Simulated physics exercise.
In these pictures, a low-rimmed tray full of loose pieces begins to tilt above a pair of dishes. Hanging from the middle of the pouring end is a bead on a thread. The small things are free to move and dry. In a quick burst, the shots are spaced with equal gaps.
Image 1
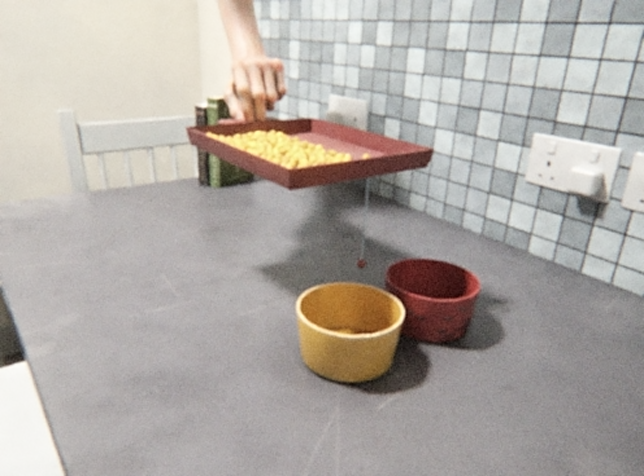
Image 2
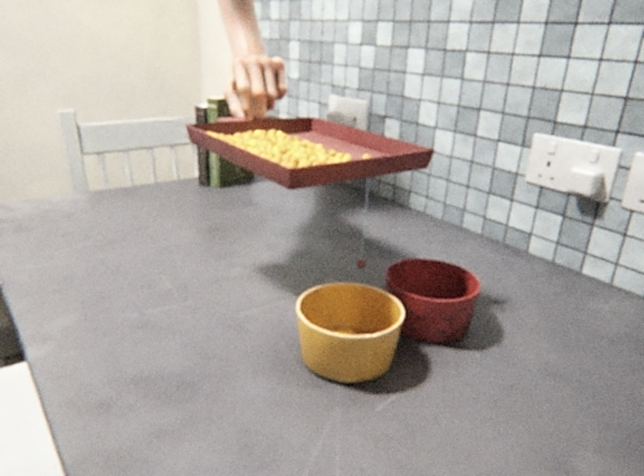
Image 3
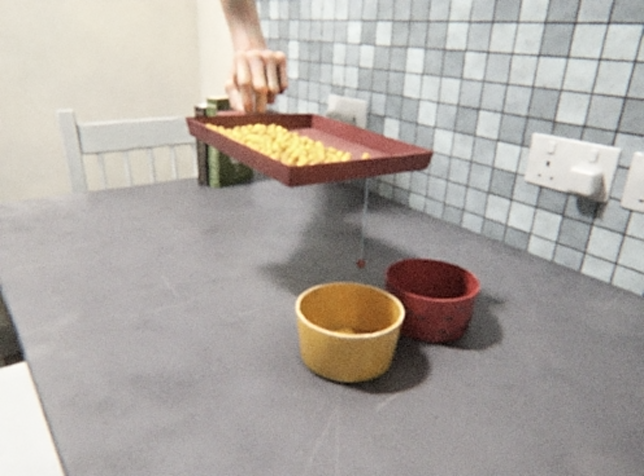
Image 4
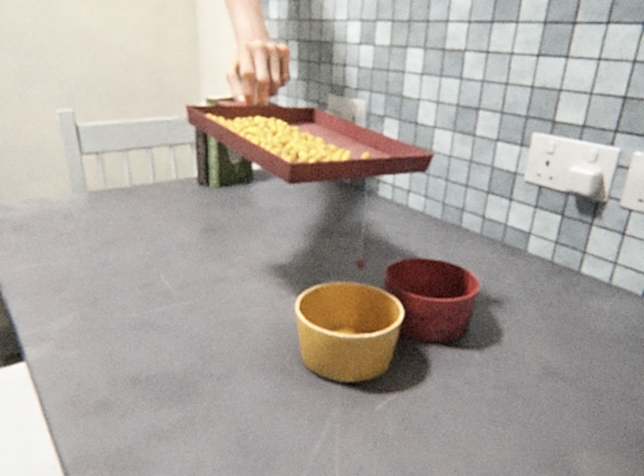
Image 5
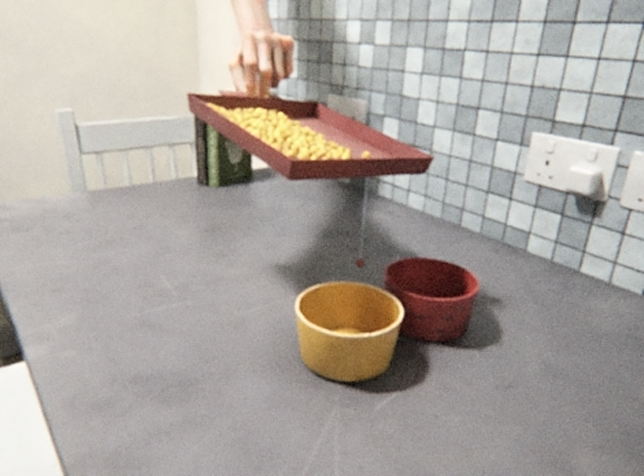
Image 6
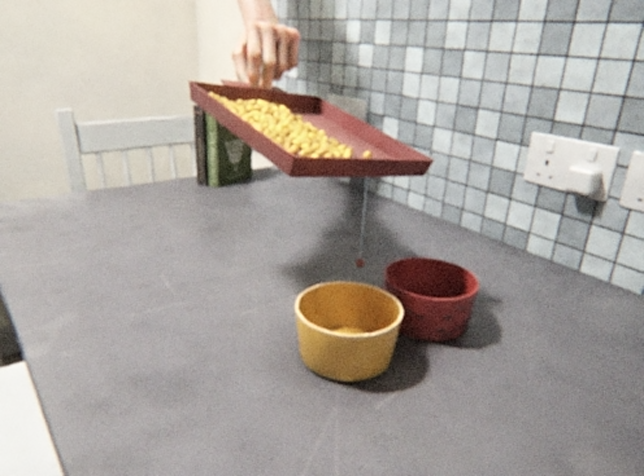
The clip shows a hand holding a dark red tray of small yellow pieces above a yellow dish and a red dish on a grey table, gradually raising the tray's far end so that it slopes more toward the viewer.
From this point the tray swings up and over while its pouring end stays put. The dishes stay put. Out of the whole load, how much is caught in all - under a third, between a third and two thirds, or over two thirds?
Caught in all: Between a third and two thirds.
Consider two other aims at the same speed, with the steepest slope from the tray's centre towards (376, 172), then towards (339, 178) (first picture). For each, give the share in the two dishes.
First heading roughly 80 %, second roughly 70 %.
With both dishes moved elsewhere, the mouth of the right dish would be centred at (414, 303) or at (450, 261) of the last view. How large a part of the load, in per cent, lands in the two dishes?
0 % and 50 %.
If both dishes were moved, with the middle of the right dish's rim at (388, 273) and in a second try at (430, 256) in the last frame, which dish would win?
Result 1: The right-hand one; result 2: The right-hand one.
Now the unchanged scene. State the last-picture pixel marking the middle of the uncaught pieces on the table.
My estimate puts the centre near (415, 286).
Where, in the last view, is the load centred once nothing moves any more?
Once nothing moves, the middle sits near (424, 301).
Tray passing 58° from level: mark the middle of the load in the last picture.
Somewhere about pixel (380, 146).
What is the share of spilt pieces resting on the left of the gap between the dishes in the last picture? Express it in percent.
Left share: Some 30 per cent.
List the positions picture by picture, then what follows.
In the first frame, corners of the pouring end near (291, 167) and (430, 148), level; middle of the load near (276, 152), puffed corn balls; left dish near (384, 352); right dish near (466, 315); bead on its thread near (361, 263).
In the second frame, corners of the pouring end near (291, 167) and (430, 149), level; middle of the load near (276, 151).
In the third frame, corners of the pouring end near (291, 165) and (430, 151), tipped barely, lowest at the right corner; middle of the load near (276, 147).
In the fourth frame, corners of the pouring end near (293, 162) and (430, 153), tipped a little, lowest at the right corner; middle of the load near (276, 141).
In the fifth frame, corners of the pouring end near (294, 158) and (430, 156), tipped a little, lowest at the right corner; middle of the load near (277, 134).
In the sixth frame, corners of the pouring end near (296, 155) and (430, 159), tipped a little, lowest at the right corner; middle of the load near (279, 129); left dish near (383, 351); right dish near (465, 314).
Shortly afterwards, tray tipped steeply; all but a few on the tray; only a few in the right dish; only a few outside both.
Next, tray tipped right over; near half on the tray; near a quarter in the right dish; a little outside both; near a quarter in the air.
Some moments later, tray tipped past a quarter turn; near half in the right dish; near half outside both.
In the end, tray tipped past a quarter turn; none at all in the left dish; near half in the right dish; near half outside both.
